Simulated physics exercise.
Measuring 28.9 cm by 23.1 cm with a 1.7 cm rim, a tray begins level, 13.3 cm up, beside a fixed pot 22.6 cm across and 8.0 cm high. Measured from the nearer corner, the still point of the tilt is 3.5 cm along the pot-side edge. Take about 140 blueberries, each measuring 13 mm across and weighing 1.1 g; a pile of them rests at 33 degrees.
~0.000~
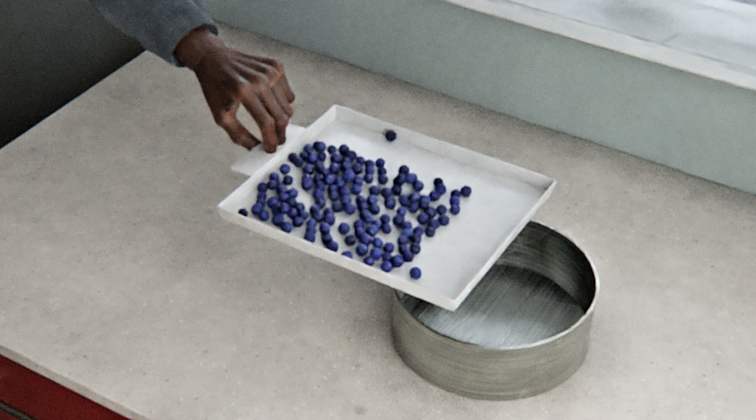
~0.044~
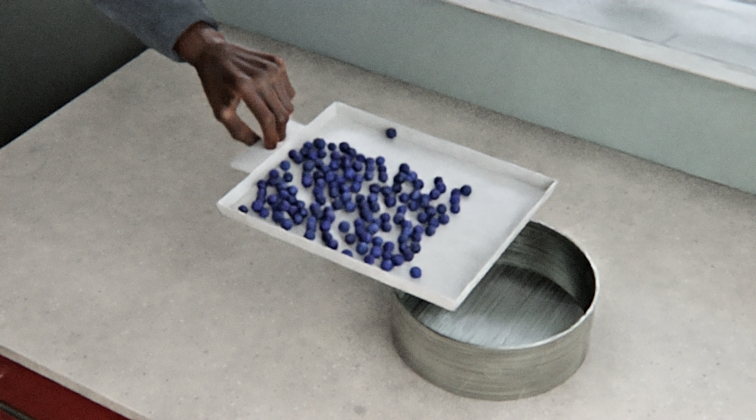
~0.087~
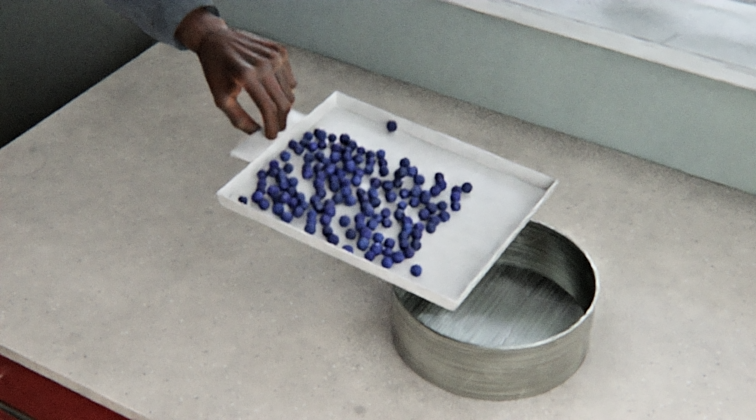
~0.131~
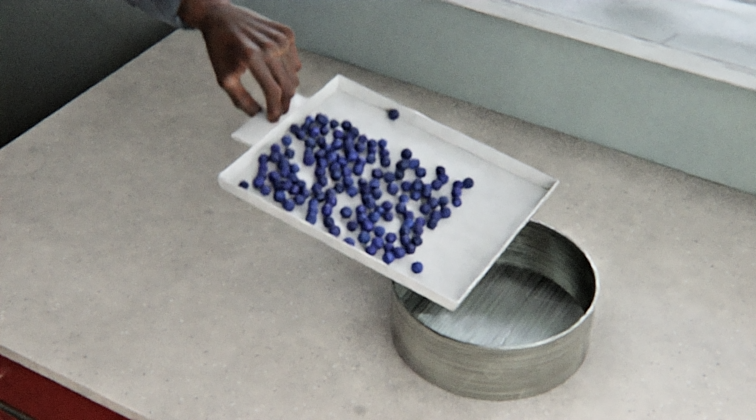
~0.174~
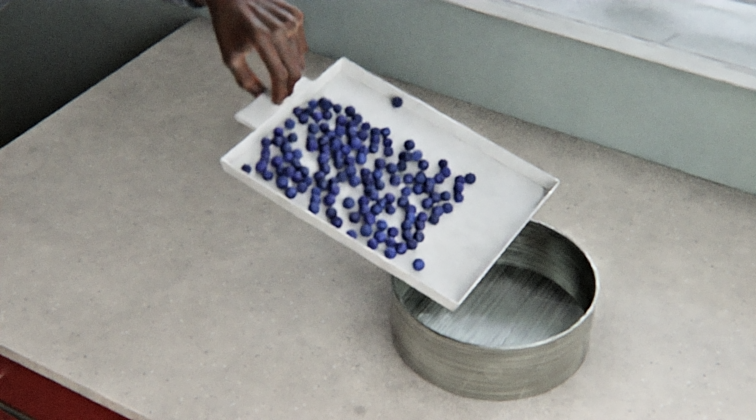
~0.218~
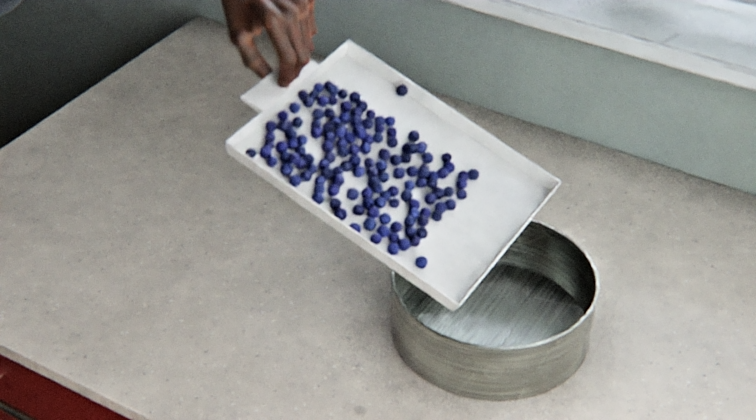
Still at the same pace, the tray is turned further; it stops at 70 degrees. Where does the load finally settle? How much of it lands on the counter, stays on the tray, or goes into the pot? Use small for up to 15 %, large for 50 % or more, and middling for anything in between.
Counter - middling, tray - middling, pot - middling.
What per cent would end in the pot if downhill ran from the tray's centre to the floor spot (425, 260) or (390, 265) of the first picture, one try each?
About 0 and 0 per cent.
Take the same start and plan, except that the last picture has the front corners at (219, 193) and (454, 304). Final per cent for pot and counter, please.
That works out as pot 0 and counter 5.
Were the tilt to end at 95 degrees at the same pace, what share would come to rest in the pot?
That comes out at some 65 per cent.
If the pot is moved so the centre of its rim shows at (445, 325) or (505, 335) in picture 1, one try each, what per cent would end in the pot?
Estimates: 35 in a hundred and 50 in a hundred.
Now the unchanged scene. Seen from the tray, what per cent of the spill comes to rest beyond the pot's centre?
About 100 percent of the spill.
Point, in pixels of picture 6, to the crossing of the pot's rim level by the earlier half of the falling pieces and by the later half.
First near (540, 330), later near (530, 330).
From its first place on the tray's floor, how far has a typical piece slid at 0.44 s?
About 5 cm.
After 0.44 s, tilt 46 degrees; the tray holds 100 %, the pot 0 %.
After 0.58 s, tilt 63 degrees; the tray holds 100 %, the pot 0 %.
Then, at 0.85 s, tilt 70 degrees; the tray holds 40 %, the pot 30 %.
By 1.6 s all is still; counter 30 %, tray 35 %, pot 35 %.
